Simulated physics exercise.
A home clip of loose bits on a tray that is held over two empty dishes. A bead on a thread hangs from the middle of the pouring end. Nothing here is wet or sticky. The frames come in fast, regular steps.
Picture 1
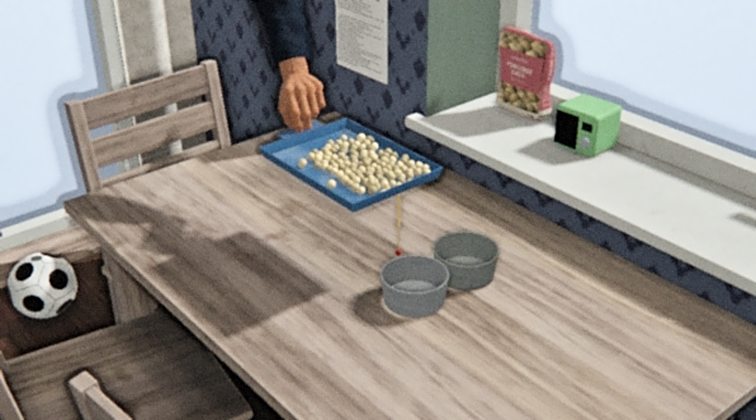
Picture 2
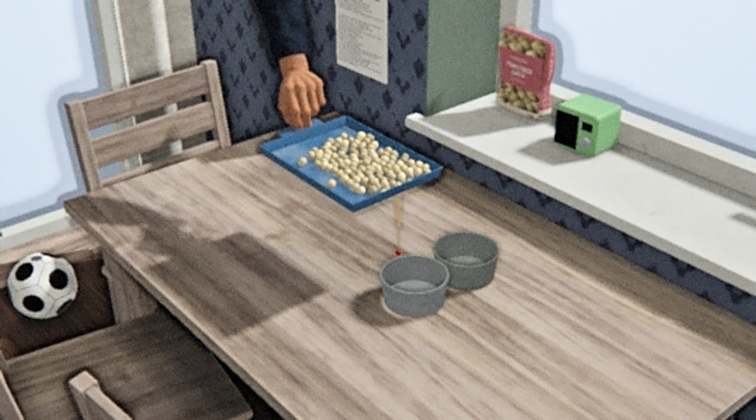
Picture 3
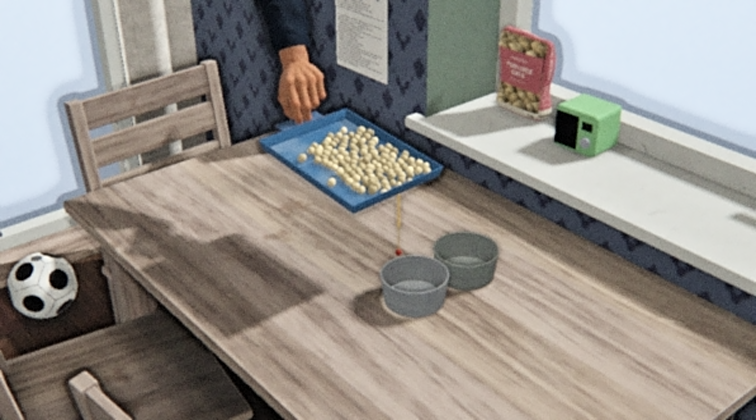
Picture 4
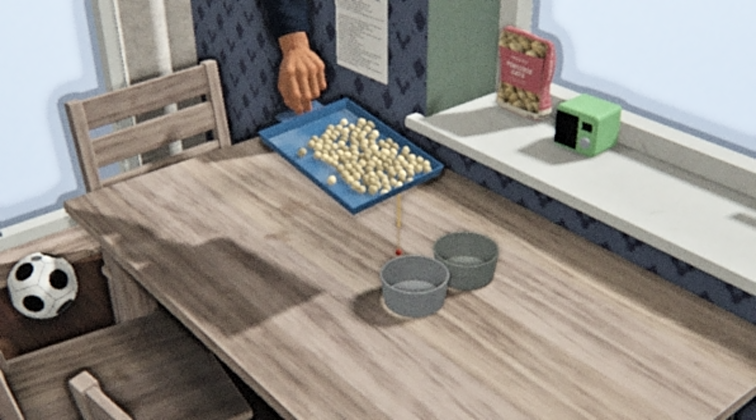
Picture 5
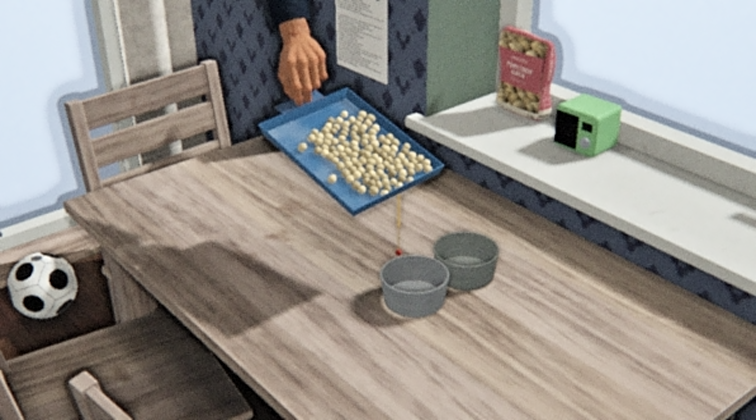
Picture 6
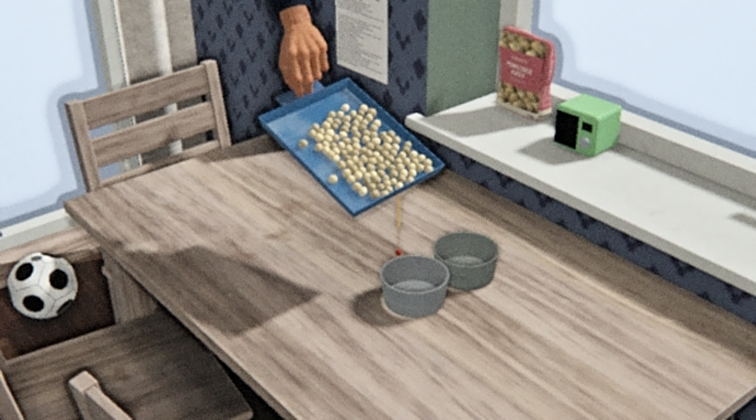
A hand slowly raises the back of a blue tray of macadamia nuts, tilting it.
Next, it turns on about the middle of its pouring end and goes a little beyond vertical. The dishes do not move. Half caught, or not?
In the dishes lies less than half of it.
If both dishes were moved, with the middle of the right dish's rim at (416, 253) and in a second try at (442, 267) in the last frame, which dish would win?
One: The left one. Two: The left one.
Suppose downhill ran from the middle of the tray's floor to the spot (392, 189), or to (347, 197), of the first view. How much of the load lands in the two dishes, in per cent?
Roughly 60 per cent, and 10 per cent.
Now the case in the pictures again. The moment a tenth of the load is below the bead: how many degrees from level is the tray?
At about 90°.
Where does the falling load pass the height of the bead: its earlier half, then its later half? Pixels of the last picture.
At about (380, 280), then at (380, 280).
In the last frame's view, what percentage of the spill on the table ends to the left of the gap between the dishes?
Some 90 per cent.
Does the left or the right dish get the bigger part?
The winner is the left one.
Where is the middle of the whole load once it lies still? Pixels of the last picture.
Near (383, 317).
Soon after the last picture, tray tipped steeply; nearly all on the tray; a stray few outside both; a stray few in the air.
A little later, tray tipped past a quarter turn; a small part on the tray; about a quarter in the left dish; about half outside both; about a quarter in the air.
Later still, tray tipped past a quarter turn; about a quarter in the left dish; most outside both.
At rest, tray tipped past a quarter turn; about a quarter in the left dish; none in the right dish; most outside both.
